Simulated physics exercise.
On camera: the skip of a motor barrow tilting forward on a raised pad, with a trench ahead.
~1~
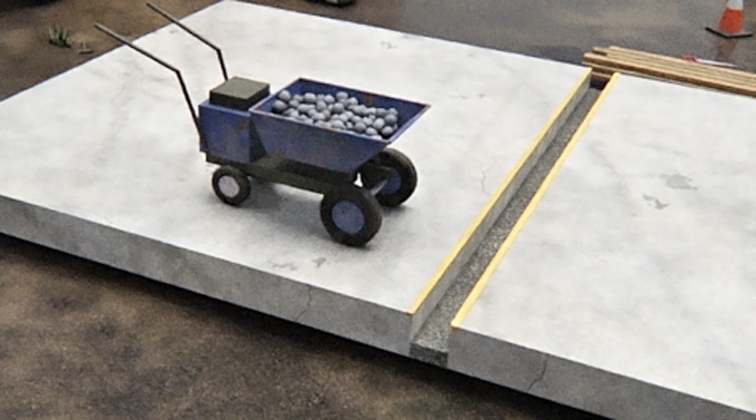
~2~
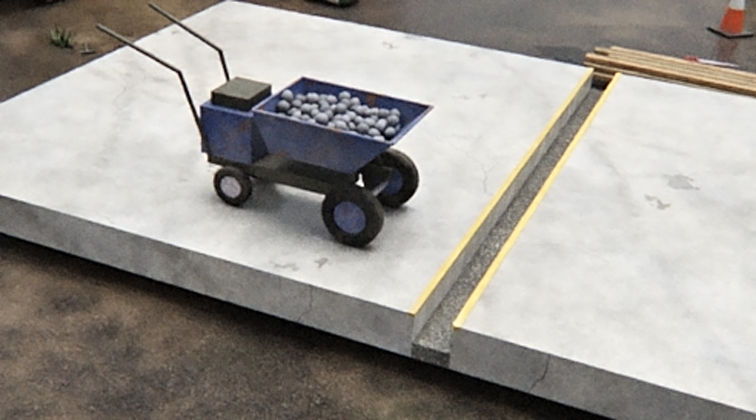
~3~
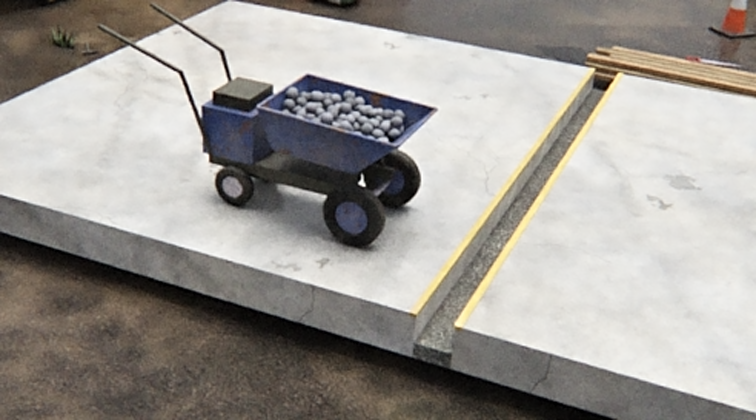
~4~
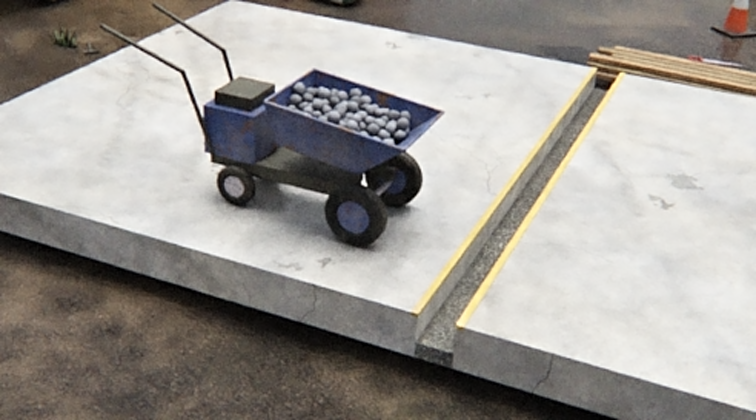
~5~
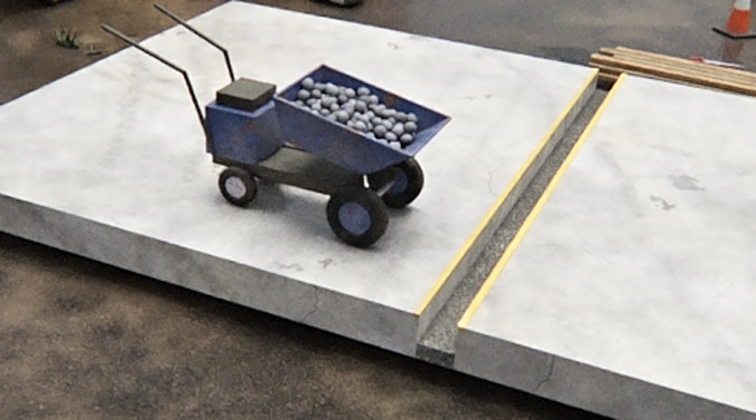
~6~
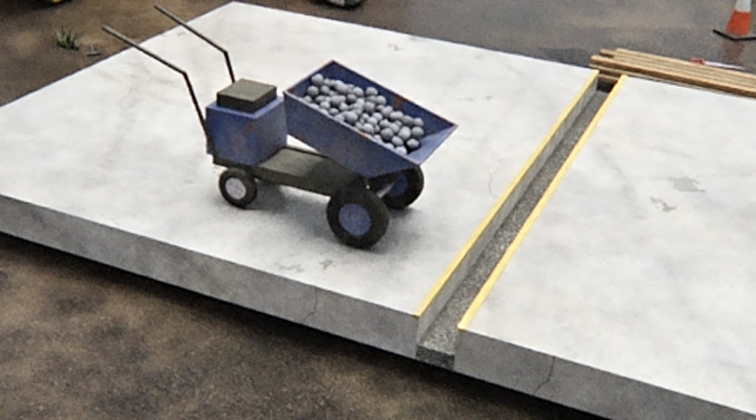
The blue skip of a small motor barrow, loaded with round grey cobbles, starts level and tilts gradually forward to the right, its rear rising, while the wheels stay put on a pale raised pad beside a narrow yellow-edged trench.
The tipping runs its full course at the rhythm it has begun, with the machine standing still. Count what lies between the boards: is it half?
The trench is likely to gain the main share of it.
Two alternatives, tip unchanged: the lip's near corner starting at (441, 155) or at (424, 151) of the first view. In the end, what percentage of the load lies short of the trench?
0 % then 0 %.
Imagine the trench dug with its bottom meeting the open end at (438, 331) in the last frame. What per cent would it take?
Close to 40 per cent, I reckon.
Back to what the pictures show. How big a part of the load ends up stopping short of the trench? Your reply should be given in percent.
My estimate is around 5 percent.
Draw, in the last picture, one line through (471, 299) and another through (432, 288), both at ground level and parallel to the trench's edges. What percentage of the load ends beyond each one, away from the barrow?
20 and 90 in a hundred.
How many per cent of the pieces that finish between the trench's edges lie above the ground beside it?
Share: Around 20 %.
Soon, skip tipped steeply; all in the skip.
A while on, skip tipped right over; about half in the skip; a stray few short of the trench; about a third in or heaped over the trench; a small part beyond it; a stray few falling.
Towards the end, skip tipped right over; a small part in the skip; a stray few short of the trench; about two thirds in or heaped over the trench; about a quarter beyond it.
Finally, skip tipped right over; a small part in the skip; a stray few short of the trench; about two thirds in or heaped over the trench; about a quarter beyond it.
